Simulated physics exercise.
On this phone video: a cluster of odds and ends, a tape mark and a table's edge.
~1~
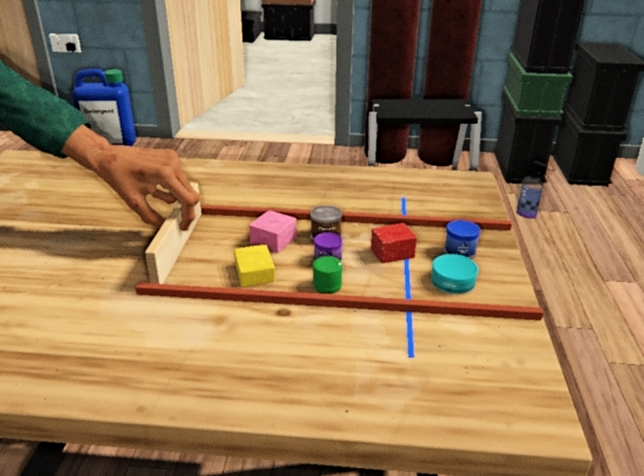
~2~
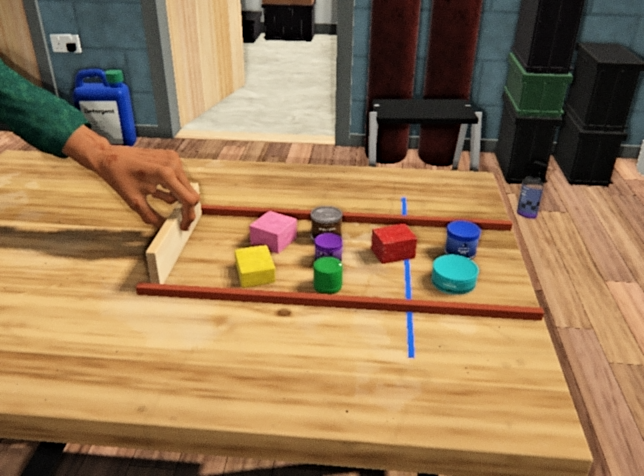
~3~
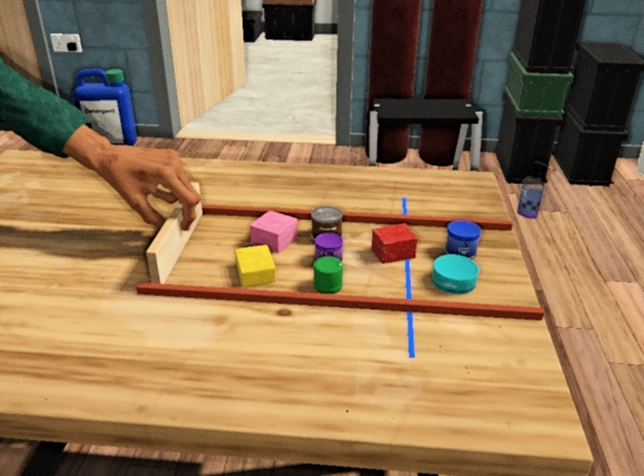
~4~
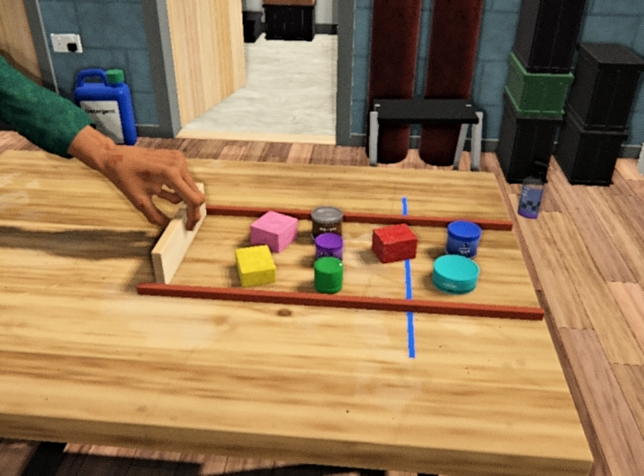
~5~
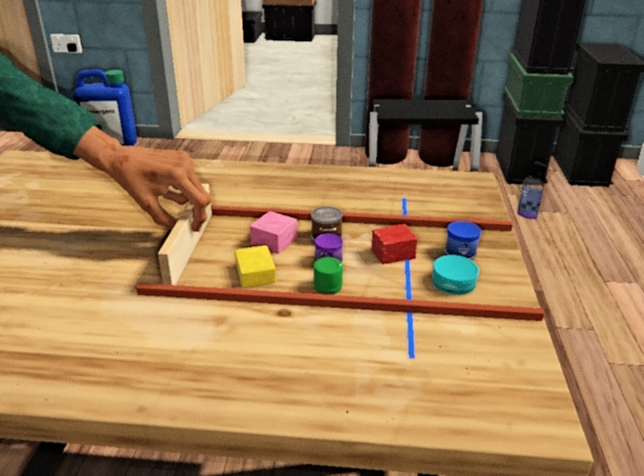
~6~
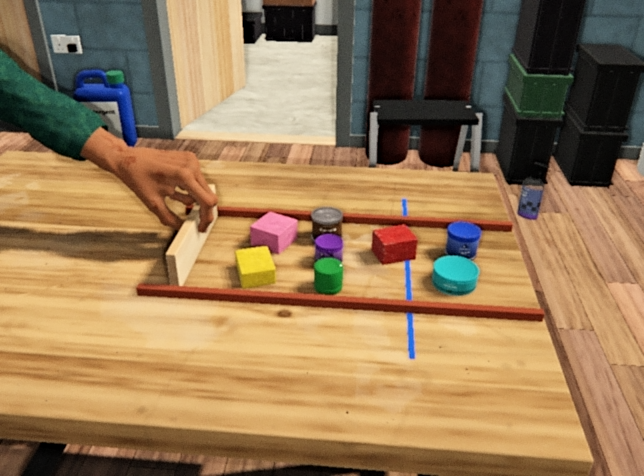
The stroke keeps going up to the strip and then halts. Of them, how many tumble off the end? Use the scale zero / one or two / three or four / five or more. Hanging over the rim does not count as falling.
On that scale it is zero.
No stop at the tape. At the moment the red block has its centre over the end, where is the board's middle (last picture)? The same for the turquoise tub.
I'd put it close to (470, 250), and close to (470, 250) for the other one.
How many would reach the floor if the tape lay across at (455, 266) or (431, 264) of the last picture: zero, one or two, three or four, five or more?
For the first tape it's one to two, and for the second it's zero.
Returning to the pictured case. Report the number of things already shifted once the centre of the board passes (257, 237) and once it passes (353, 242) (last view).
At the first point the count is 2, at the second it's 6.
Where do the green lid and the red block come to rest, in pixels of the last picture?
(461, 291) and (461, 250), approximately.
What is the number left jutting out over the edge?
Overhang count: 0.
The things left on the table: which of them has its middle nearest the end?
Result - foremost is the blue tin.
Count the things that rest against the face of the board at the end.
At rest, 3 are in contact.
Soon after, none off yet; blue tin at rest near (463, 242); turquoise tub at rest near (455, 276); red block at rest near (394, 244).
At rest, the number that fall off is zero.
